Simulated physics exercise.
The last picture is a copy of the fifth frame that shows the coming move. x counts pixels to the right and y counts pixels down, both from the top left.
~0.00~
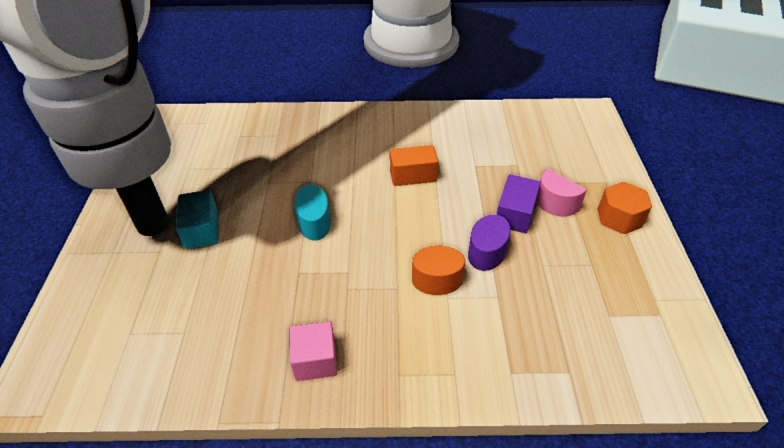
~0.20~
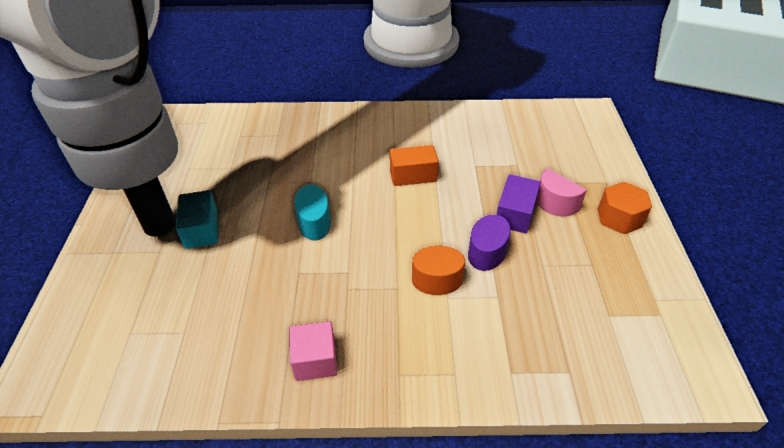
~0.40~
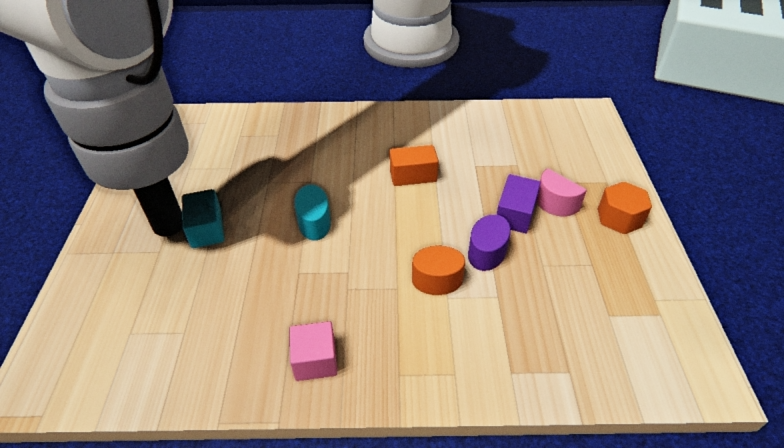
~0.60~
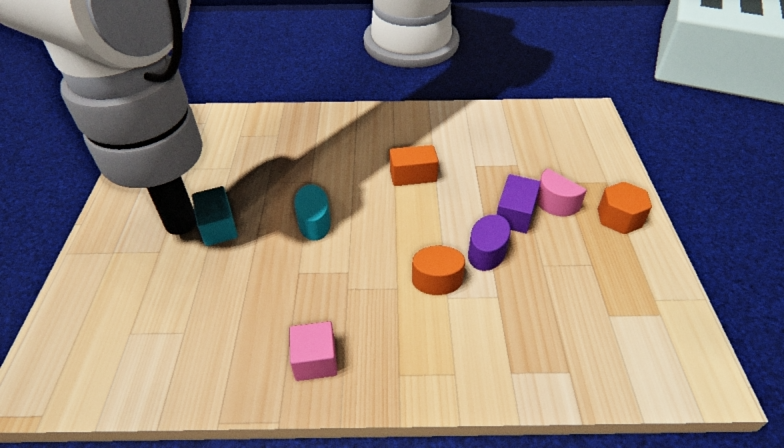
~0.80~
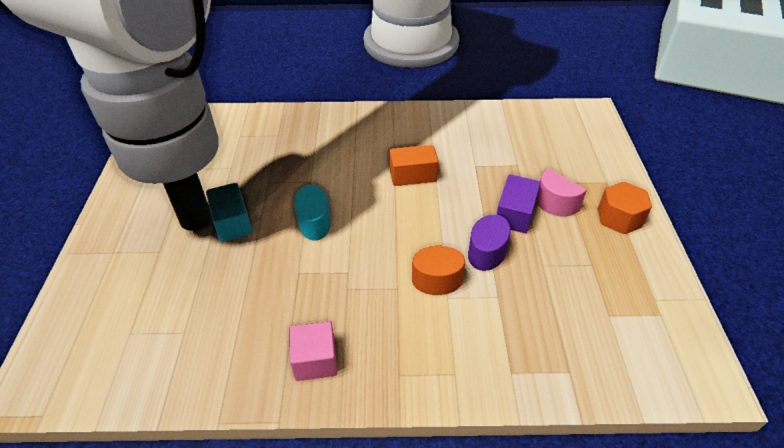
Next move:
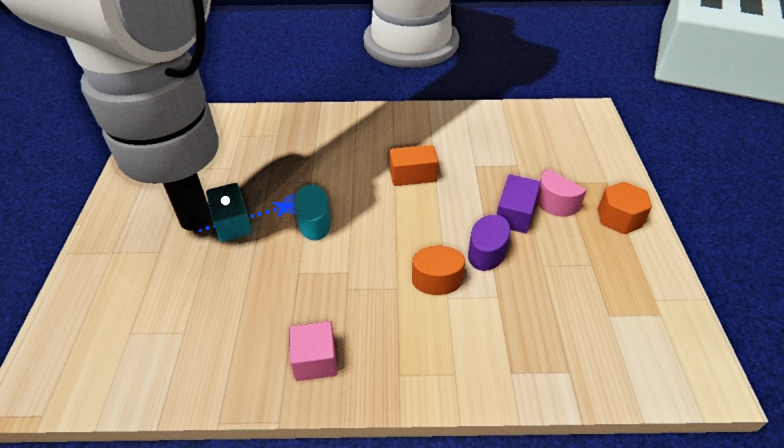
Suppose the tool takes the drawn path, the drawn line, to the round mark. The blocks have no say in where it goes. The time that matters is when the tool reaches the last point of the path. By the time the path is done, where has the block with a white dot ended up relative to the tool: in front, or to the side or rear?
My guess is it keeps its place ahead of the tool.
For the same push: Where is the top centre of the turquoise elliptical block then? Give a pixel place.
The middle of the upper face of the turquoise elliptical block will lie at about (347, 204) in the picture.
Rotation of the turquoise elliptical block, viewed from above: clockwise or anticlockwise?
The turquoise elliptical block rotates clockwise.
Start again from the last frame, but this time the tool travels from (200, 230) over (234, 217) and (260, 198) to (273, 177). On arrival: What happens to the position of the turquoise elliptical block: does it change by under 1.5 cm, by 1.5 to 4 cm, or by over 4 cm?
Distance: Less than 1.5 cm.
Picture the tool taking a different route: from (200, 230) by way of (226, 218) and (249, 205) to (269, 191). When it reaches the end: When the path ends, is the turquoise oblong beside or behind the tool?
I'd say yes.
The line goes straight from (200, 230) to (296, 204); the dot is on the turquoise oblong.
What follows on the original path. One third of the way, tool at (231, 211); turquoise oblong at (259, 192).
Two thirds of the way, tool at (263, 202); turquoise oblong at (293, 184); turquoise elliptical block at (327, 202), turned 10° clockwise.
At the end, tool at (294, 193); turquoise oblong at (324, 178), turned 20° clockwise; turquoise elliptical block at (347, 204), turned 50° clockwise.
